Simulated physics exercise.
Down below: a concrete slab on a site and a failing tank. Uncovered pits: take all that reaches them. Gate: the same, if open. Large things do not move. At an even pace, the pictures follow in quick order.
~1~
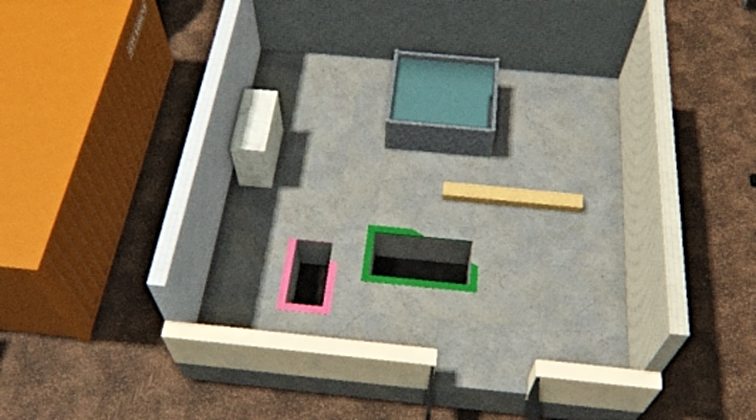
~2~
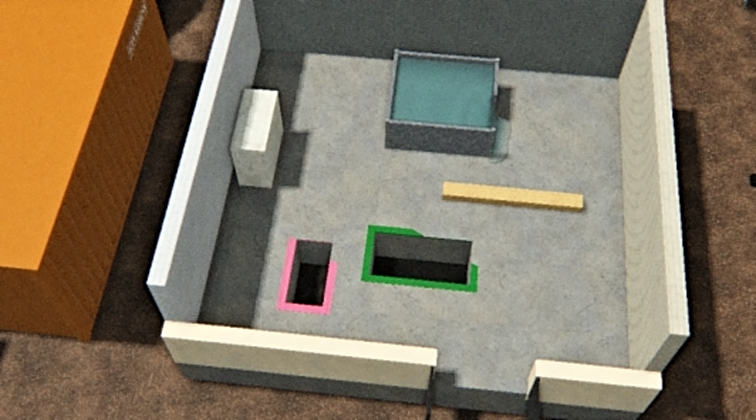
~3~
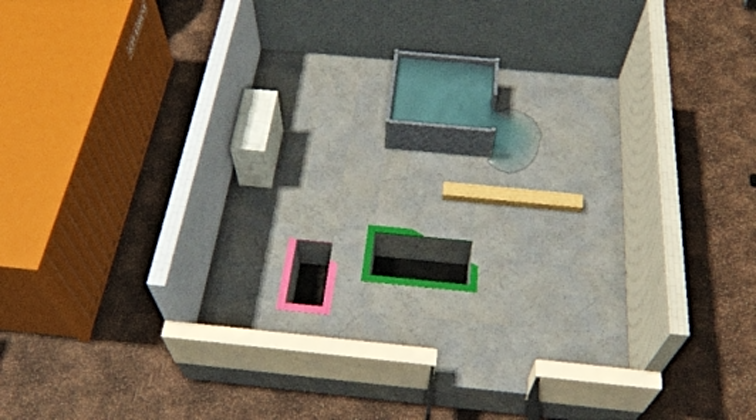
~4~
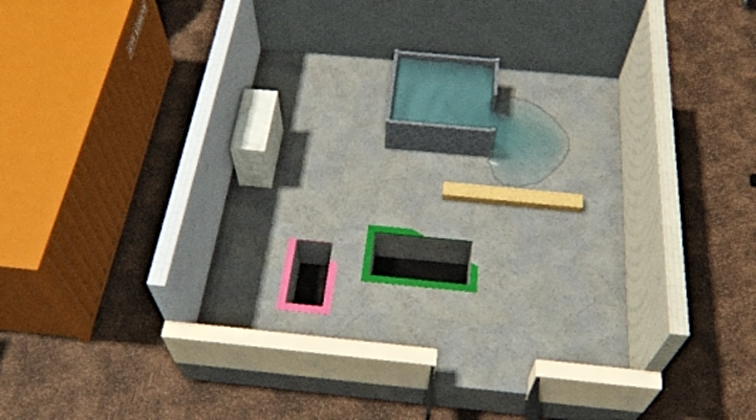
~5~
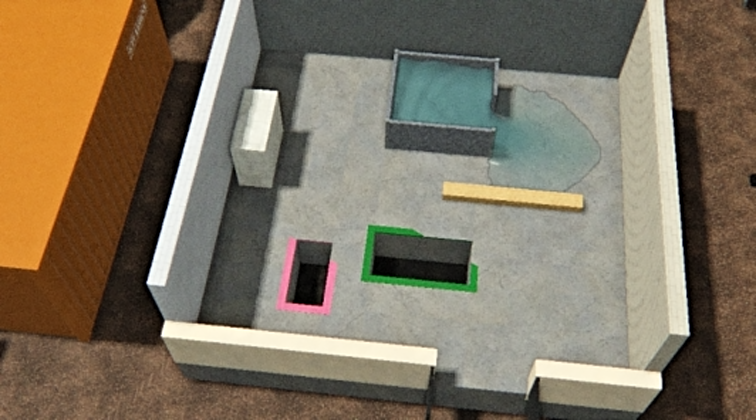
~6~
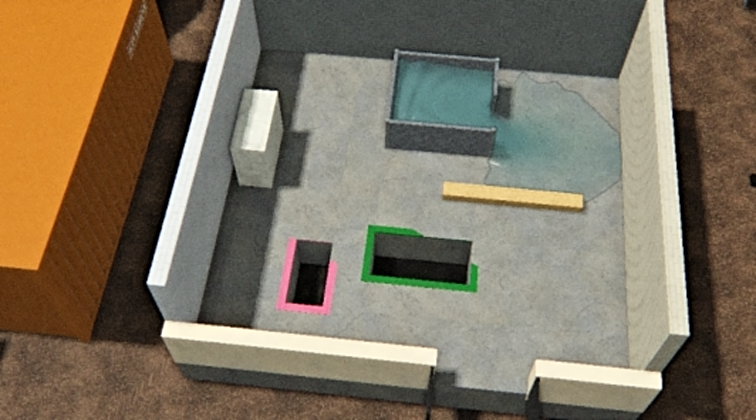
A grey-walled tank of teal water stands near the back wall of a roofless, pale-walled room with a concrete floor, seen from high above at an angle. A white block sits left, an orange container outside, a yellow beam right of centre, and pink-edged and green-edged pits nearer the front. Water leaks from the tank's right side, spreading rightward and forward to the beam, while the camera stays still.
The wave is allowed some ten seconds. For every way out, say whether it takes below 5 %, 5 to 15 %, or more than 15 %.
It ends like this: The gate takes 5 to 15 %; the pink pit takes below 5 %; the green pit takes below 5 %.
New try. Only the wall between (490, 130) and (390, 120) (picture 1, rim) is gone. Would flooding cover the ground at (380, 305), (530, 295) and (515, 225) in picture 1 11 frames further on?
The first would be still unwetted, the second drenched and the third drenched.
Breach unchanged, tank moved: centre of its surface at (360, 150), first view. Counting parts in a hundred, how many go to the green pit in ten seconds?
Green: About 25 %.
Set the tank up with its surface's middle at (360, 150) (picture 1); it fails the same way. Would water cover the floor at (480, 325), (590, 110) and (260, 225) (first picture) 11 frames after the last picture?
Checking the three spots, I get high and dry, swamped, high and dry.
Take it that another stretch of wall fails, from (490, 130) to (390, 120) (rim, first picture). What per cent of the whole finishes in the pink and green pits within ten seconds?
I'd say the pink pit gets around 15 percent and the green pit around 45 percent.
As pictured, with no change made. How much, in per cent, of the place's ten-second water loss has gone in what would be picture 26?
Around 5 %.
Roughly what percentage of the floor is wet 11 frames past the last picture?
Roughly 25 percent, I reckon.
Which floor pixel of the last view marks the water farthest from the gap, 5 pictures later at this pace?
The farthest wet point should be near (619, 269).
A moment on, water covers 15 % of the floor; the gate 0 %, the pink pit 0 %, the green pit 0 %.
Next, water covers 25 % of the floor; the gate 0 %, the pink pit 0 %, the green pit 0 %.
Then, water covers 35 % of the floor; the gate 0 %, the pink pit 0 %, the green pit 0 %.
Later, water covers 60 % of the floor; the gate 4 %, the pink pit 0 %, the green pit 1 %.
In the end, water covers 80 % of the floor; the gate 8 %, the pink pit 3 %, the green pit 3 %.
